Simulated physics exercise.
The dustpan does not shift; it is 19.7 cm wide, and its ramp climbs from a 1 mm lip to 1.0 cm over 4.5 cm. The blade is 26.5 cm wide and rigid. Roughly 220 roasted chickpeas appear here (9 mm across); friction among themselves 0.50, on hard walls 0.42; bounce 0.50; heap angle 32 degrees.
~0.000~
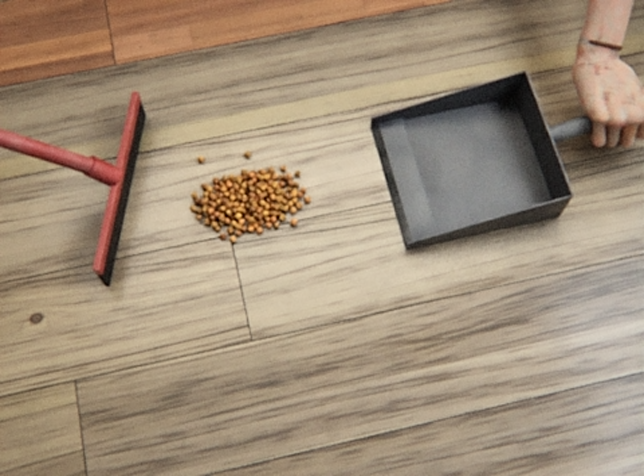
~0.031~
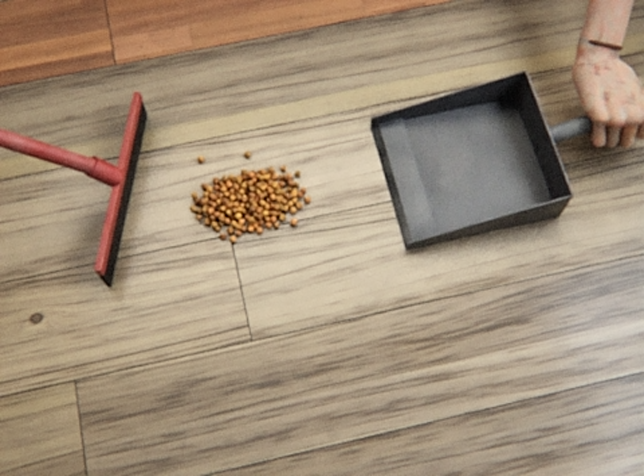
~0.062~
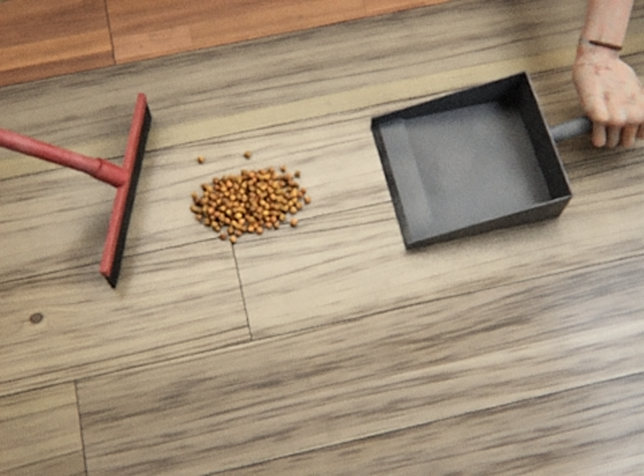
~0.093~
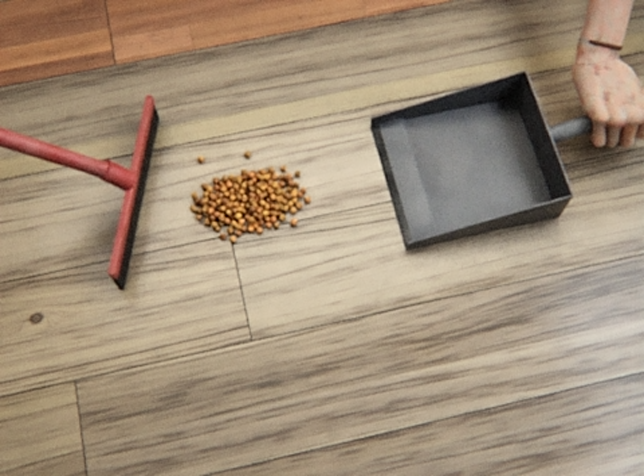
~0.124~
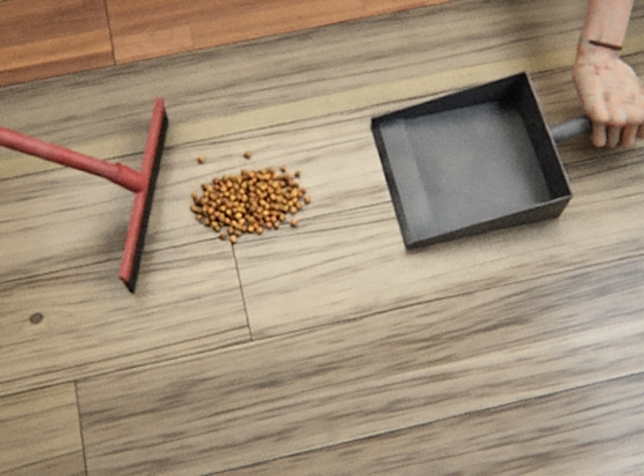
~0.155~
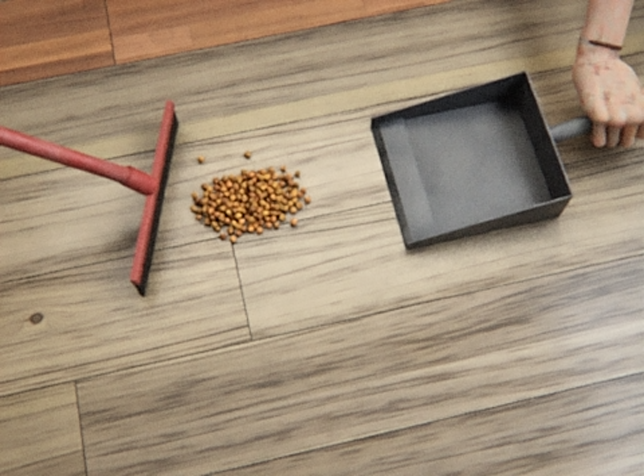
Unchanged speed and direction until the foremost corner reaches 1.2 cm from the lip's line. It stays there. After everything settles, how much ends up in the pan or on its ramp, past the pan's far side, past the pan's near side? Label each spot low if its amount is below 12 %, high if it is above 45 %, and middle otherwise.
In the pan or on its ramp: Middle, past the pan's far side: Low, past the pan's near side: Middle.
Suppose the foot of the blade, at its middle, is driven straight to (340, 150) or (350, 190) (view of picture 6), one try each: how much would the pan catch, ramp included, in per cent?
The two tries give about 5 and 5 percent.
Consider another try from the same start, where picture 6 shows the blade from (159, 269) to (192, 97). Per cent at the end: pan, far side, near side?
Split: Pan = 25, far = 0, near = 15.
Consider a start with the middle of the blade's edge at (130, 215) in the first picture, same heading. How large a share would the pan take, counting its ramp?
Roughly 20 percent would end up there.
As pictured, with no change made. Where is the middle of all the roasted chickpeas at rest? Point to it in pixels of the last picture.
Roughly (394, 233).
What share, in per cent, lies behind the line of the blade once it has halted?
About 5 per cent.
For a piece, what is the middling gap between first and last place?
It works out to roughly 22 cm.
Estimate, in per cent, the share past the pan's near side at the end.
Around 35 in a hundred finish there.
After 0.46 s, middle of the blade 19 cm from the lip; 0 % over the lip, far side 0 %, near side 0 %.
Then, at 0.66 s, middle of the blade 10 cm from the lip; 0 % over the lip, far side 0 %, near side 15 %.
After 0.98 s, middle of the blade 6 cm from the lip; 20 % over the lip, far side 0 %, near side 35 %.
By 1.5 s all is still; pan 20 %, far side 0 %, near side 35 %, in front of the lip or behind the blade 45 %.
